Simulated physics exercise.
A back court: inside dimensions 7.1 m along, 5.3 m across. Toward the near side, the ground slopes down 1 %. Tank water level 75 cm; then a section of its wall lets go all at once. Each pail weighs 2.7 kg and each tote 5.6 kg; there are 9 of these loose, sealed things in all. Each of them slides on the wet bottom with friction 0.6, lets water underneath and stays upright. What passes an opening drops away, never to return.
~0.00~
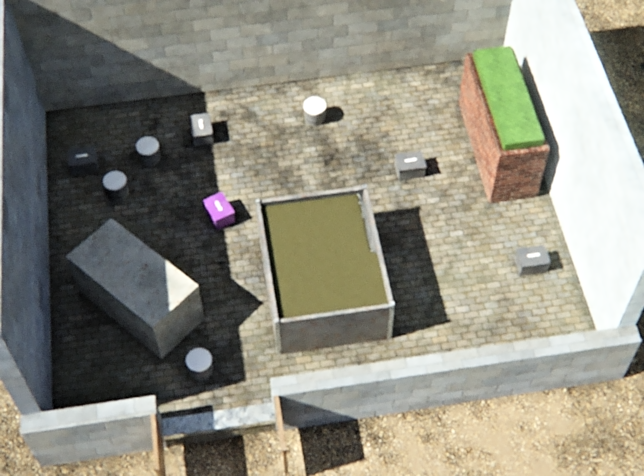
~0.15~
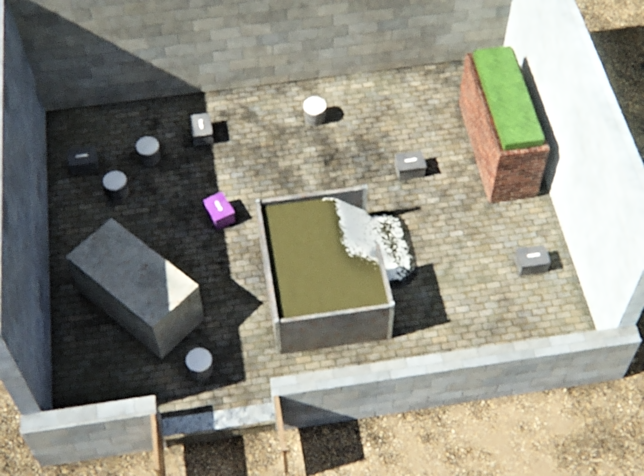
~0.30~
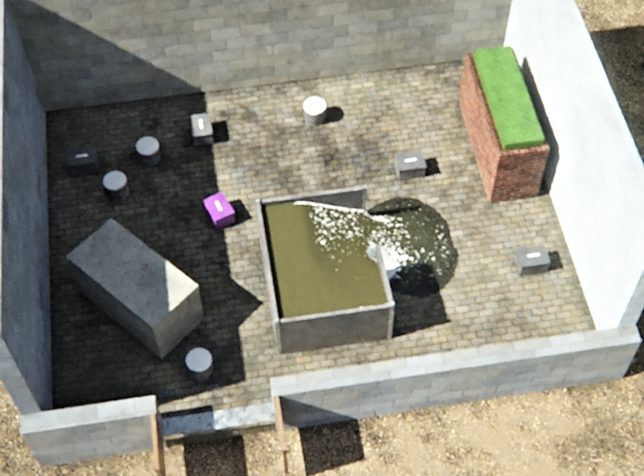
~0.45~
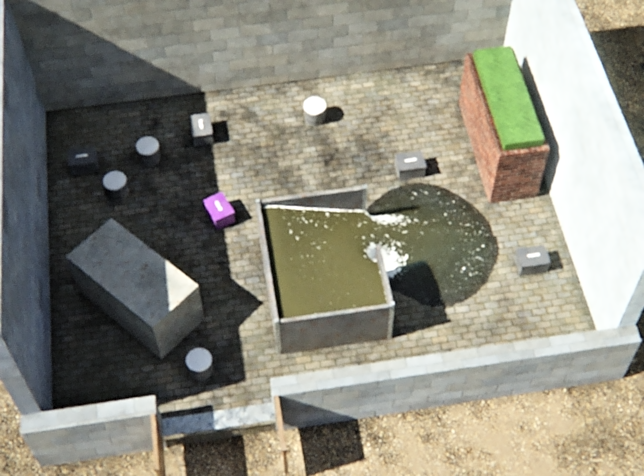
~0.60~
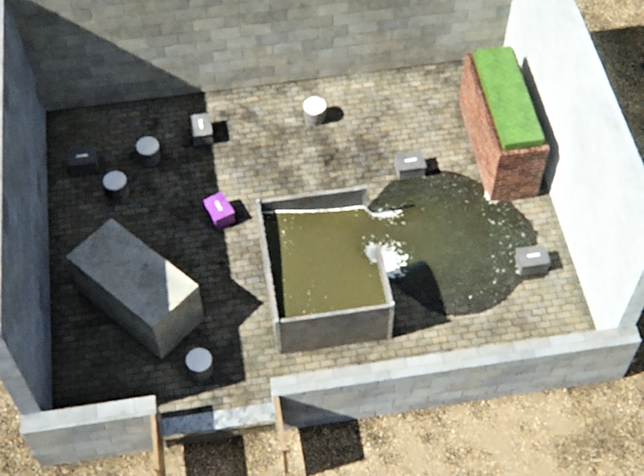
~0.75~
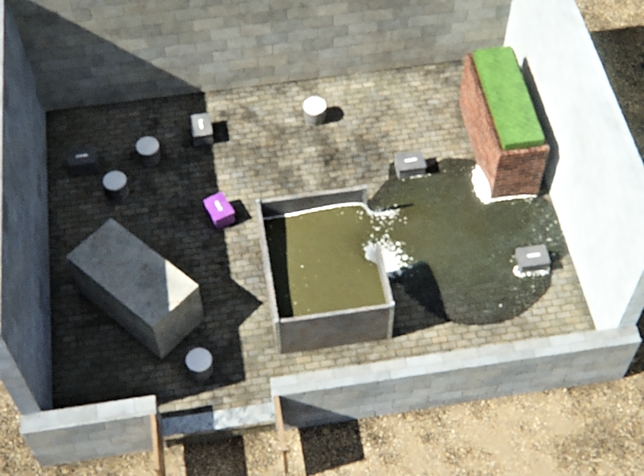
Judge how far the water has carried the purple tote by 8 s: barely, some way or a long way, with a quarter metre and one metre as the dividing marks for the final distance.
It stays nearly in place.
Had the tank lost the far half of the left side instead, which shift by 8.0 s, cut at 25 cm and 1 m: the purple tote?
So the purple tote shifts partway.
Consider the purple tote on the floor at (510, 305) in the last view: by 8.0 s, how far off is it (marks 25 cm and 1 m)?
By that time it covers a moderate distance.
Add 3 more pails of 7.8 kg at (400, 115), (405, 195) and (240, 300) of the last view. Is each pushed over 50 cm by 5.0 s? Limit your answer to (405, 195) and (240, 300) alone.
Order kept: Exceeds it, falls short.
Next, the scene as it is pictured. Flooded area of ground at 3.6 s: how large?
Roughly 19 m2 of it is wet.
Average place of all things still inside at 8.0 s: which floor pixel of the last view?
Mean floor pixel: About (153, 227).
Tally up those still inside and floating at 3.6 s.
Then: 1.
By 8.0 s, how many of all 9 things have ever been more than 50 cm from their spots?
Answer: 5.
After 1.6 s the purple tote is near (219, 206), 0.0 m from its start, aground; 0 of 9 are out; 1 afloat.
After 3.6 s the purple tote is near (219, 206), 0.0 m from its start, aground; 0 of 9 are out; 1 afloat.
After 5.6 s the purple tote is near (219, 206), 0.0 m from its start, aground; 0 of 9 are out; 0 afloat.
After 8.0 s the purple tote is near (219, 206), 0.0 m from its start, aground; 0 of 9 are out; 4 afloat.
